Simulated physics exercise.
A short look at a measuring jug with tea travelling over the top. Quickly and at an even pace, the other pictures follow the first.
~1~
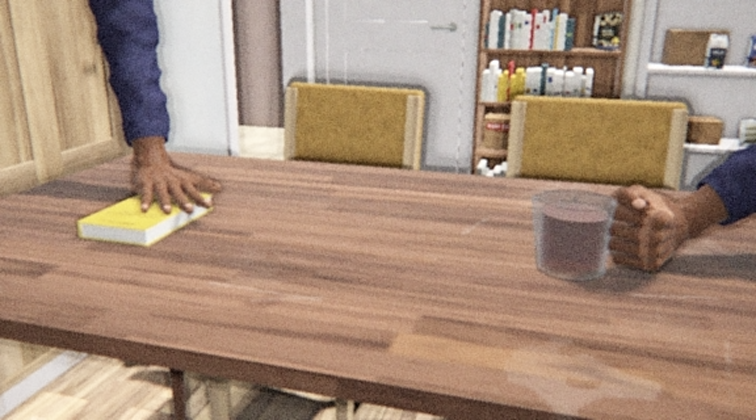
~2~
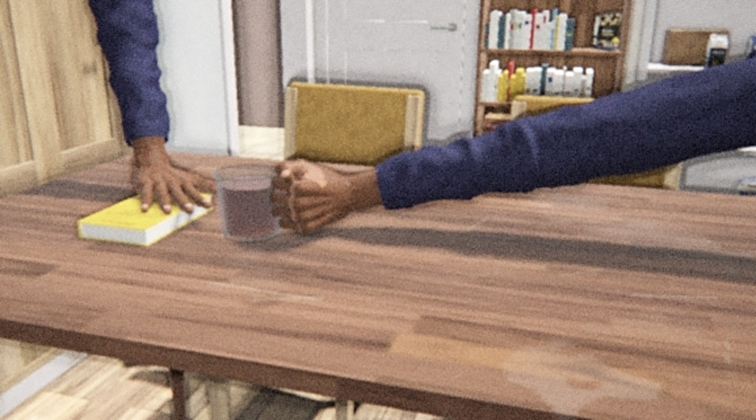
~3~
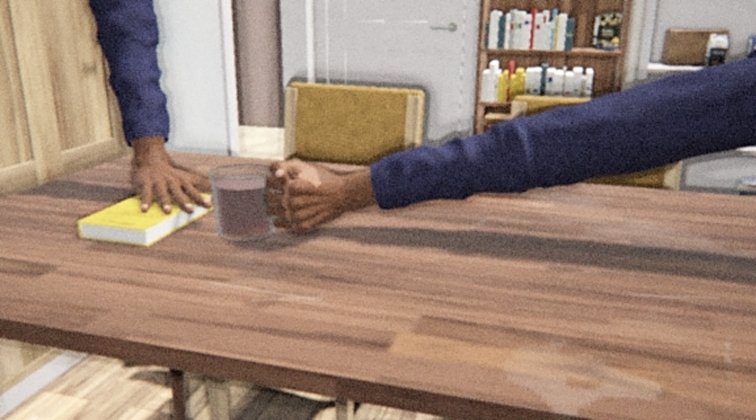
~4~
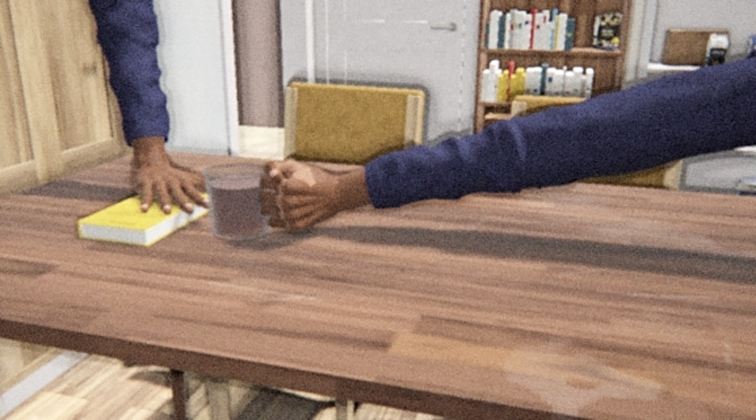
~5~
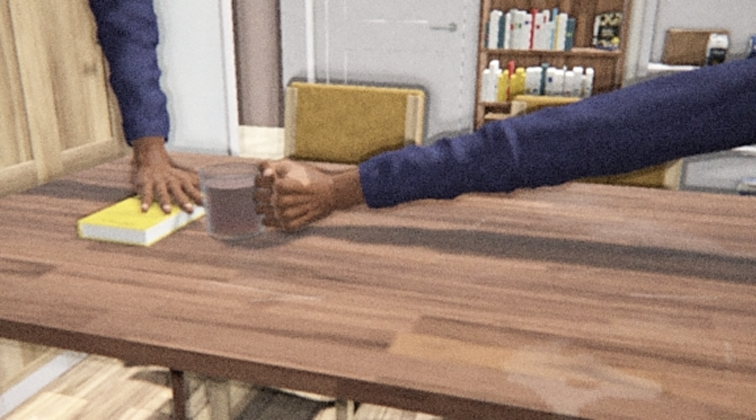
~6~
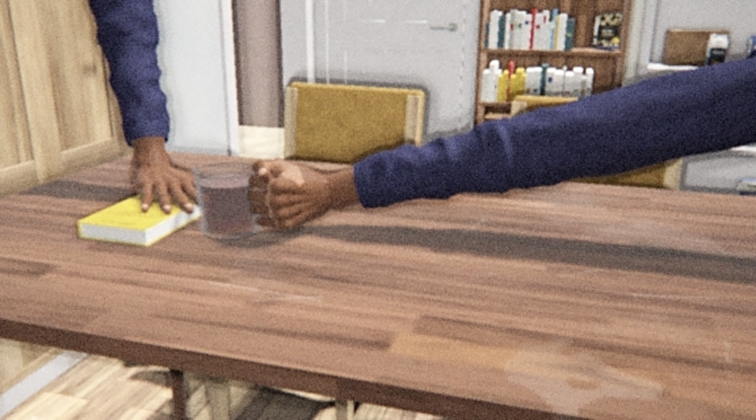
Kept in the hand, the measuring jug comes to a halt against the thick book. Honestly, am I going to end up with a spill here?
No, nothing goes over.
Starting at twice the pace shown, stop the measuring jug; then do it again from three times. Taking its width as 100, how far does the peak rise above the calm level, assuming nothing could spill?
You'd see close to 20 per cent of the width first and close to 30 per cent after.
A moment on, the measuring jug meets the thick book.
Further on, the tea surges up the wall; the wave climbs under half way to the rim.
When it is over, the measuring jug stands at the thick book; all is still inside.
